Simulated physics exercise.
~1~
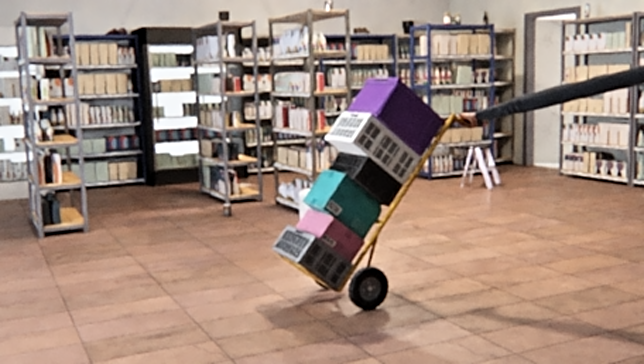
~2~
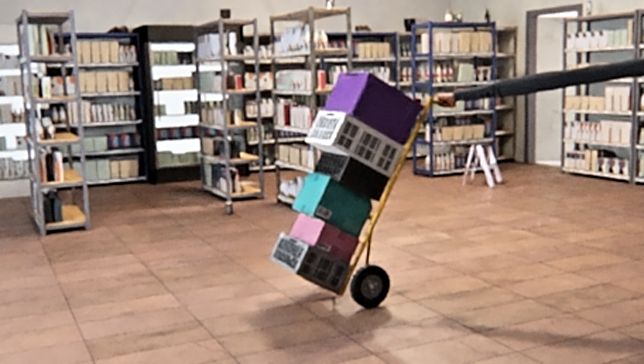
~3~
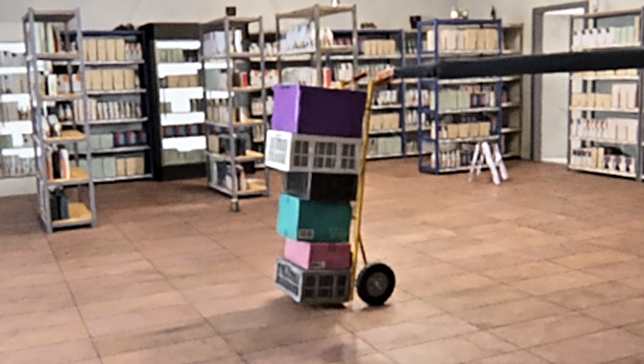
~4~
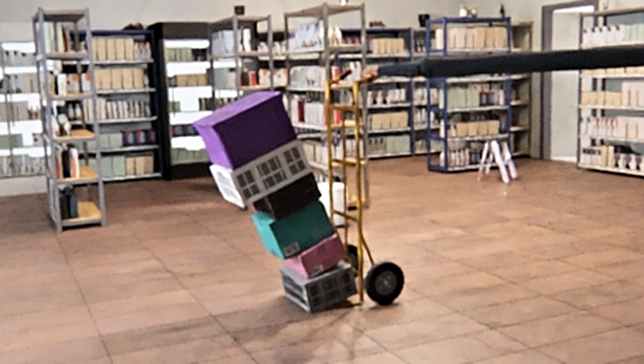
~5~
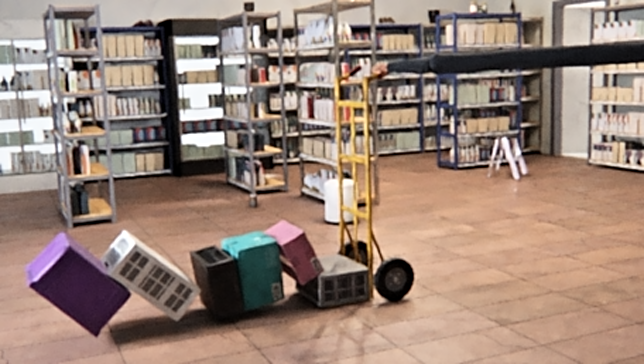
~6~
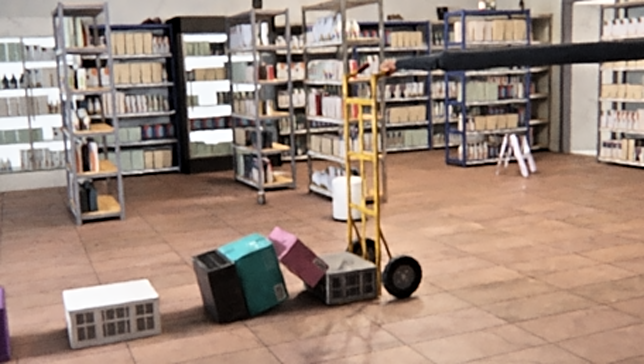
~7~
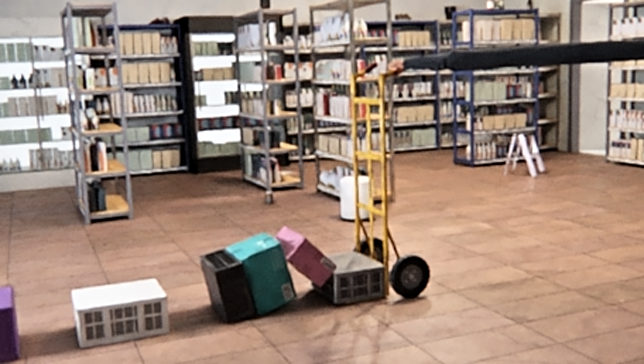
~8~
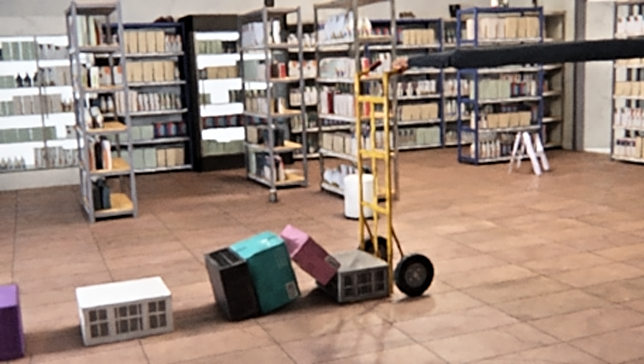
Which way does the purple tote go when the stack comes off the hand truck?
The purple tote moves to the left, falling from the top of the stack and ending on the floor at the left edge of the view.
